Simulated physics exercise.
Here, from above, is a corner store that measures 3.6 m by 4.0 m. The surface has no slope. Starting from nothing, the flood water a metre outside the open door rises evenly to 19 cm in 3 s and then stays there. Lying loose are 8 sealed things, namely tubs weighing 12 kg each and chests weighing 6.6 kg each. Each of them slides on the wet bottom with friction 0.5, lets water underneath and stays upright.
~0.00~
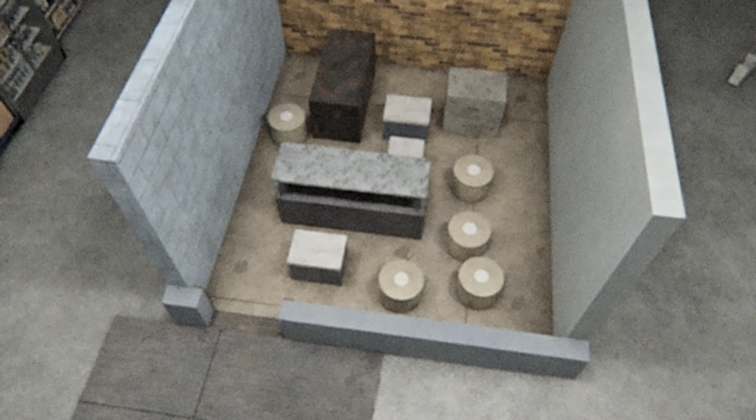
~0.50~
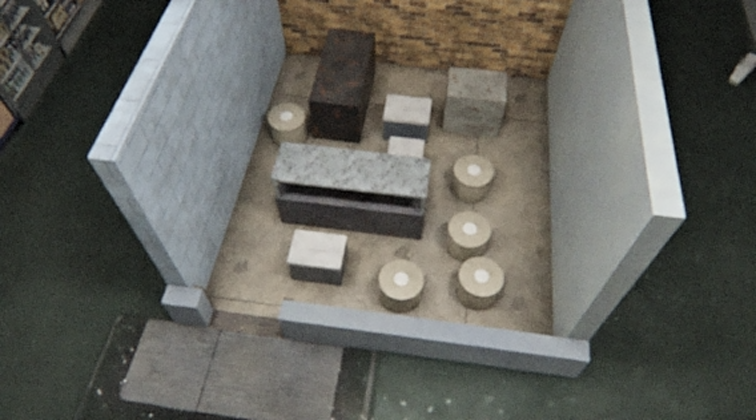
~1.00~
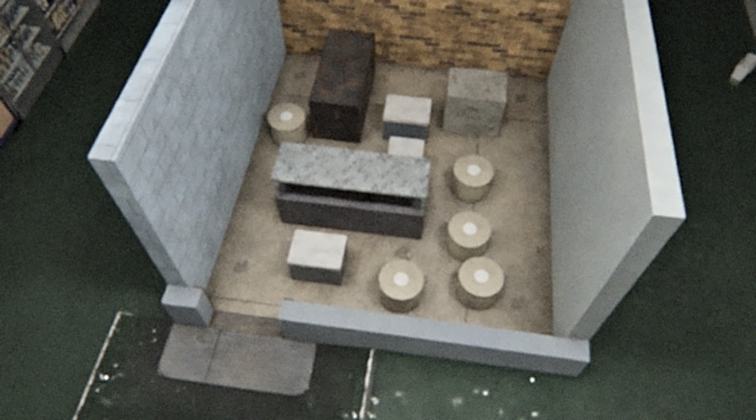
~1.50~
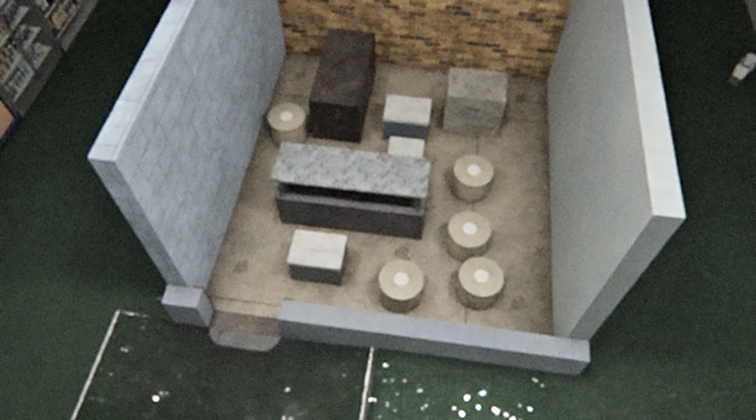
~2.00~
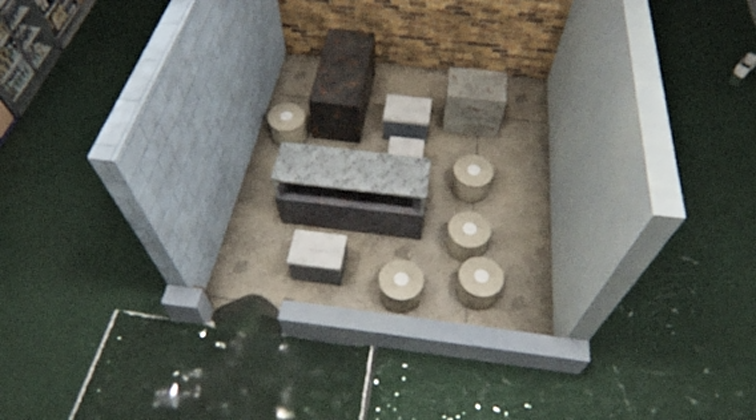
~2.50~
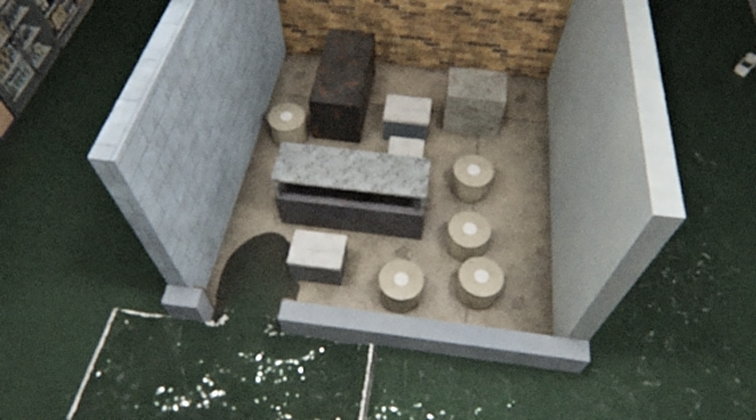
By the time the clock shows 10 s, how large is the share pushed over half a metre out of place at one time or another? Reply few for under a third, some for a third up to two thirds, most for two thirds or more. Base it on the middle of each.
Some.
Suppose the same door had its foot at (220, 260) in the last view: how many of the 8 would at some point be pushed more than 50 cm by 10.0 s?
Result: 5.
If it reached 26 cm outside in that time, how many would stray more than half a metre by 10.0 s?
You'd get 5 in that case.
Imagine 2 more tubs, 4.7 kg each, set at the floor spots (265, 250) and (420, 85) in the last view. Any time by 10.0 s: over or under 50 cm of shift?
Order as asked: Farther and not as far.
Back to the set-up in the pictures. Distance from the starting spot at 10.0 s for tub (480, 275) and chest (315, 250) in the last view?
In turn: 5 cm, 120 cm.
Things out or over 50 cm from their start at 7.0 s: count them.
I count 2.
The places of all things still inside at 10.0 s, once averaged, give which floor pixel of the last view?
(429, 201).
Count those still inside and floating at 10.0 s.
3.
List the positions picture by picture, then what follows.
The first frame shows a tub at (474, 170), on the bottom; a tub at (470, 229) rests on the ground; water covers 0.0 m2; 0 of 8 have shifted.
The second frame shows a tub at (474, 170) rests on the ground; a tub at (470, 229) rests on the ground; water covers 0.0 m2; 0 of 8 have shifted.
The third frame shows a tub at (474, 170) rests on the ground; a tub at (470, 229), on the bottom; 0.0 m2 under water; 0 of 8 have shifted.
The fourth frame shows a tub at (474, 170) rests on the ground; a tub at (470, 229), on the bottom; 0.0 m2 under water; 0 of 8 have shifted.
The fifth frame shows a tub at (474, 170) rests on the ground; a tub at (470, 229) rests on the ground; water covers 0.1 m2; 0 of 8 have shifted.
The sixth frame shows a tub at (474, 170), on the bottom; a tub at (470, 229), on the bottom; water covers 0.7 m2; 0 of 8 have shifted.
After 3.5 s 0 of 8 are over 50 cm from their spots; 0 afloat.
After 4.5 s 1 of 8 are over 50 cm from their spots; 0 afloat.
After 7.0 s 2 of 8 are over 50 cm from their spots; 3 afloat.
After 10.0 s 3 of 8 are over 50 cm from their spots, and 3 have been at some point; 3 afloat.
